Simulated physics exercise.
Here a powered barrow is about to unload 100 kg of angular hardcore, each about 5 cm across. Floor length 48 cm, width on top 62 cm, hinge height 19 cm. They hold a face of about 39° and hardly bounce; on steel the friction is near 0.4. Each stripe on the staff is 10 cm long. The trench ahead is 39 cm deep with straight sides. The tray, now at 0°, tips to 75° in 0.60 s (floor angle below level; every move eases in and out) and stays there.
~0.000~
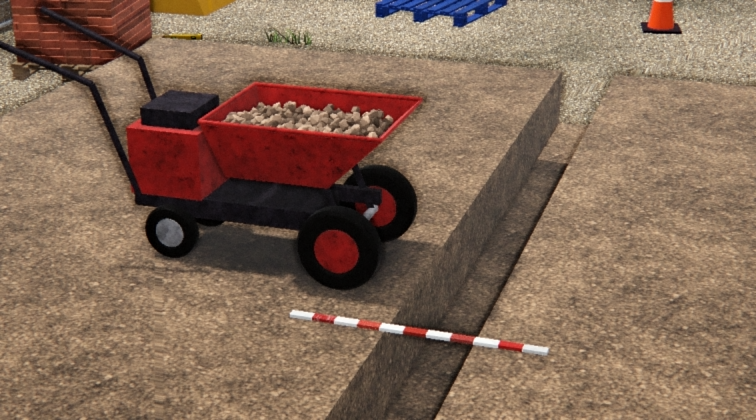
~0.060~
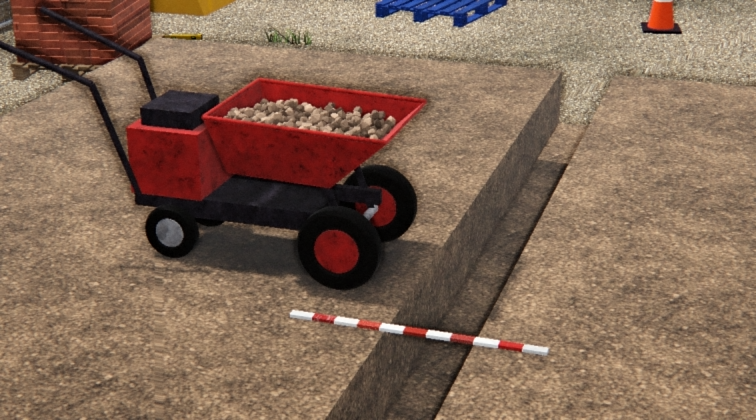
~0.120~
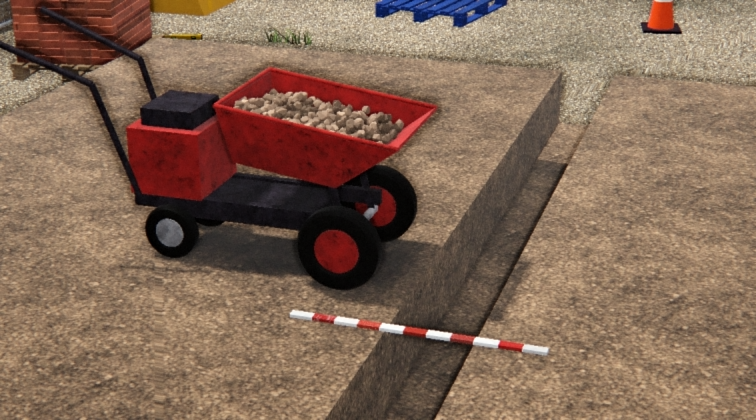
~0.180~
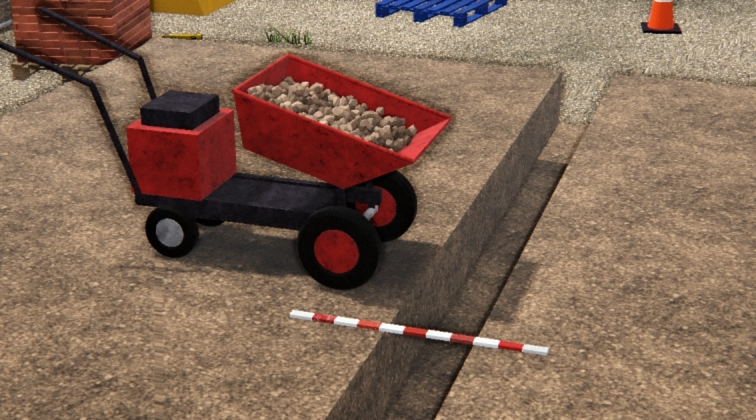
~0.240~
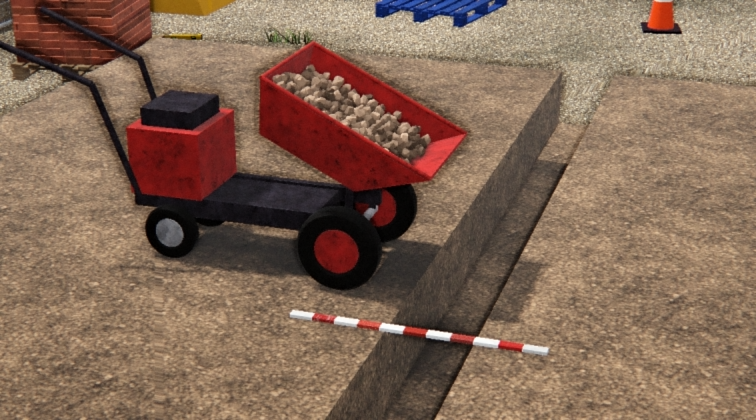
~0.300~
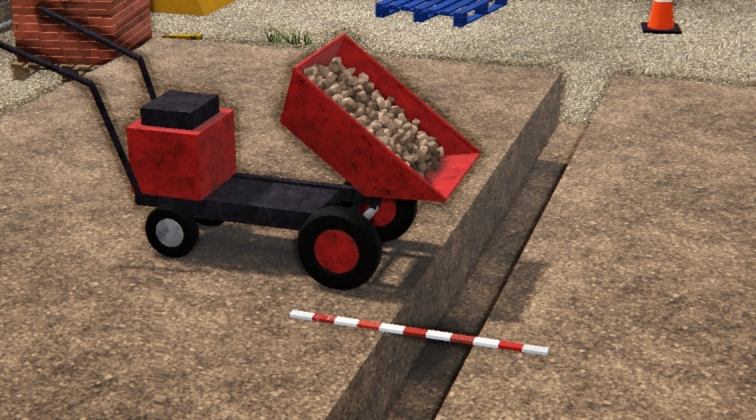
The red tray of a small powered barrow, loaded with stones, tilted steadily toward the trench on its right, its back end rising high while the wheels stayed still beside a red-and-white striped staff.
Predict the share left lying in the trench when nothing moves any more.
Roughly 32 per cent ends in the trench.
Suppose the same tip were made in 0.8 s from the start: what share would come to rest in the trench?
In that case some 40 per cent.
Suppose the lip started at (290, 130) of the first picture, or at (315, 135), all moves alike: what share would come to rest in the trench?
About 85 and 95 per cent.
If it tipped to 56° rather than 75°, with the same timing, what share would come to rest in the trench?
In that case some 20 per cent.
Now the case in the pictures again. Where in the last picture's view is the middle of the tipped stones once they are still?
Their middle is at about (546, 285).
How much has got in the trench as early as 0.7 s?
Some 10 per cent.
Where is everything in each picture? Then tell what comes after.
The first picture shows lip at (381, 141), floor tilted 0°, highest stones at (324, 115).
The second picture shows lip at (386, 143), floor tilted 2°, highest stones at (304, 111); the stones move at 0.5 m/s on average.
The third picture shows lip at (397, 150), floor tilted 8°, highest stones at (292, 102); the stones move at 1.0 m/s on average.
In the fourth picture, the tray is at 16°, its lip at (413, 162); the top of the load is at (294, 91); the stones move at 1.4 m/s on average.
In the fifth picture, the tray is at 26°, its lip at (430, 179); the top of the load is at (308, 78); the stones move at 1.6 m/s on average.
In the sixth picture, the tray is at 37°, its lip at (445, 201); the top of the load is at (331, 70); the stones move at 1.7 m/s on average.
After 0.4 s the floor is at 63°; 100 % in the tray; the foremost stones are at (467, 213).
After 0.7 s the floor is at 75°; 57 % in the tray, 11 % in the trench, 32 % past the trench; the foremost stones are at (560, 285).
After 1.0 s the floor is at 75°; 1 % in the tray, 28 % in the trench, 70 % past the trench; the foremost stones are past the picture's edge.
After 3.0 s the floor is at 75°; 0 % in the tray, 32 % in the trench, 68 % past the trench; the foremost stones are past the picture's edge.
